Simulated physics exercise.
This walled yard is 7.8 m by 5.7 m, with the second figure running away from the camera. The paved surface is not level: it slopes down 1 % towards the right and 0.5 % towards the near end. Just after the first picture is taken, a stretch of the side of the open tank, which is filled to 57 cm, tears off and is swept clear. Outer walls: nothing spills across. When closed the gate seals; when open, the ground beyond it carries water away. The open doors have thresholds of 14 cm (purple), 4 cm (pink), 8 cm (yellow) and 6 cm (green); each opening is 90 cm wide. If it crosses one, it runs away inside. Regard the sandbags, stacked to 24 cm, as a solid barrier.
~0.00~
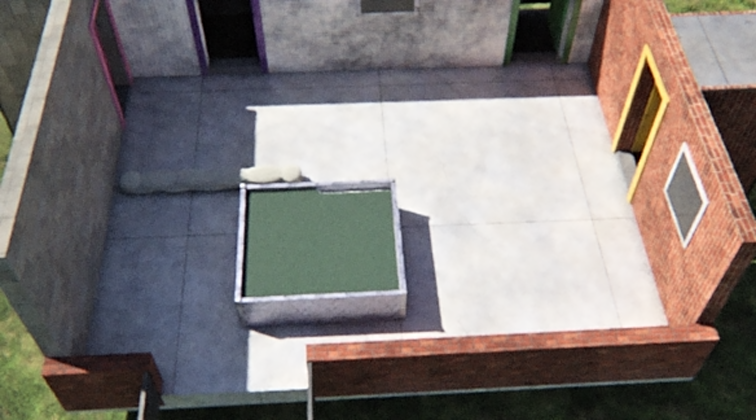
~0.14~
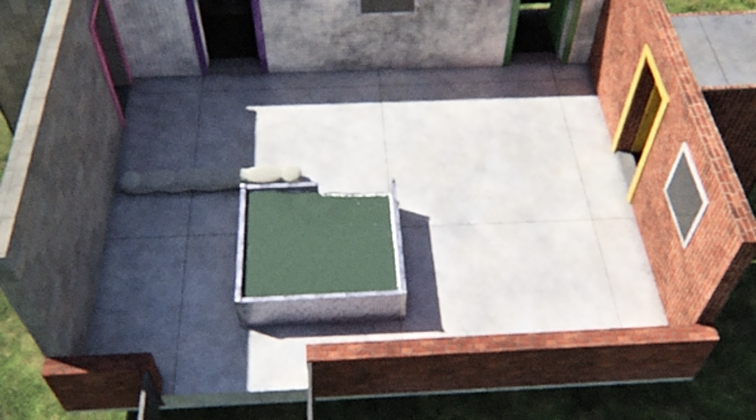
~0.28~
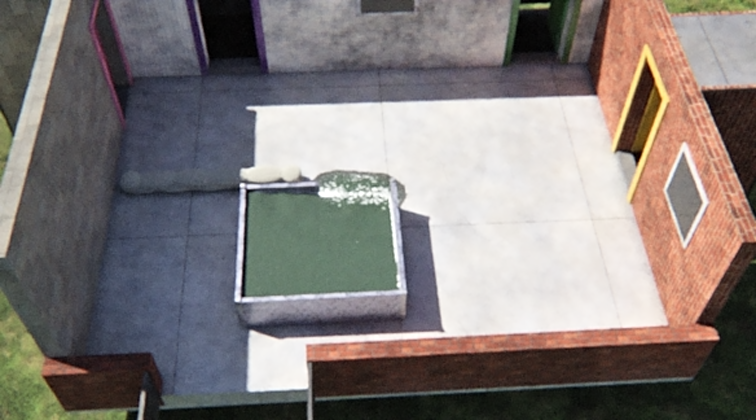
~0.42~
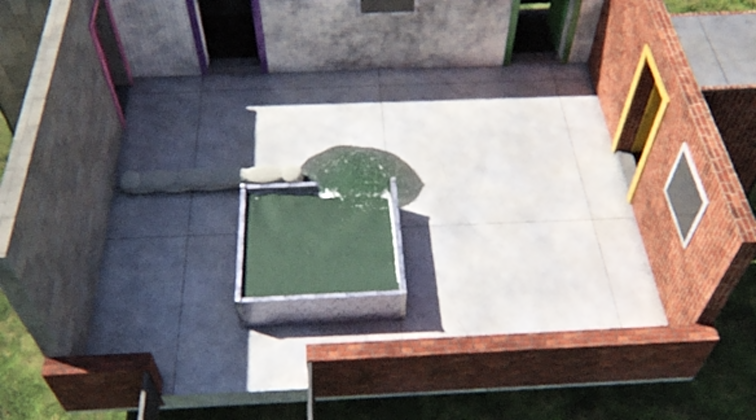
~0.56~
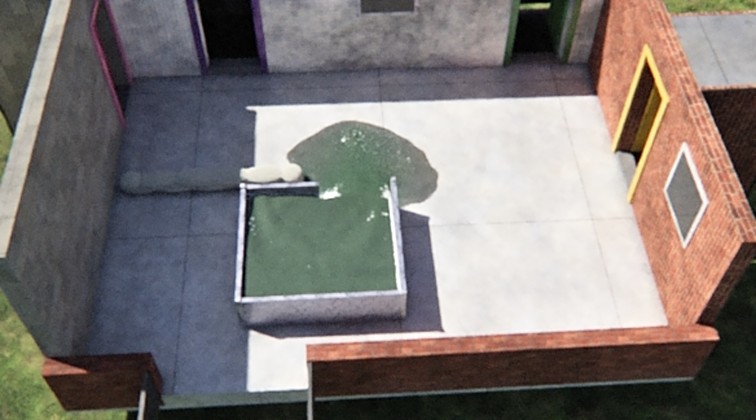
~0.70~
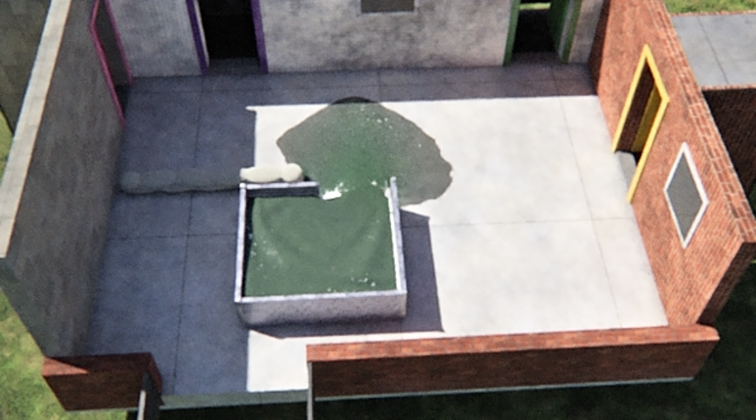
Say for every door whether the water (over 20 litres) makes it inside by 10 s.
The purple door undershoots the limit, the pink door overshoots the limit, the yellow door undershoots the limit, the green door overshoots the limit.
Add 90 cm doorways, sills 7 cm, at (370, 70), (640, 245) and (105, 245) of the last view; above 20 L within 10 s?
Well, the first is on the high side, the second is on the low side, and the third is on the low side.
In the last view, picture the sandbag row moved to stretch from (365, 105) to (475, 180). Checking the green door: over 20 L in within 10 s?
Outcome - green: Pass.
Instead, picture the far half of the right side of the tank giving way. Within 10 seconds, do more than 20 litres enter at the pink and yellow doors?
Log - pink: Threshold not reached, yellow: Threshold topped.
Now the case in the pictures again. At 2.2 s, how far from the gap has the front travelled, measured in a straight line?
Distance: Approx. 4.8 m.
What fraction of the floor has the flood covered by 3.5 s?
Wet share: About 40 %.
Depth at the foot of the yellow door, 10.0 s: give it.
Reading: Close to 7.0 cm.
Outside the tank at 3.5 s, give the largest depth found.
Depth max: Approx. 25 cm.
After 1.4 s water covers 20 % of the floor and is deepest (34 cm) near (364, 206); purple door not reached, pink door not reached, yellow door not reached, green door not reached.
After 2.2 s water covers 30 % of the floor and is deepest (26 cm) near (364, 206); purple door 10 cm at the sill, 0 L in, pink door not reached, yellow door not reached, green door 7 cm at the sill, 0 L in.
After 3.5 s water covers 40 % of the floor and is deepest (25 cm) near (585, 74); purple door 9 cm at the sill, 0 L in, pink door 10 cm at the sill, 10 L in, yellow door not reached, green door 8 cm at the sill, 8 L in.
After 6.0 s water covers 65 % of the floor and is deepest (16 cm) near (587, 81); purple door 6 cm at the sill, 0 L in, pink door 9 cm at the sill, 79 L in, yellow door 8 cm at the sill, 0 L in, green door 12 cm at the sill, 37 L in.
After 10.0 s water covers 80 % of the floor and is deepest (12 cm) near (670, 353); purple door 4 cm at the sill, 0 L in, pink door 6 cm at the sill, 105 L in, yellow door 7 cm at the sill, 1 L in, green door 8 cm at the sill, 76 L in.
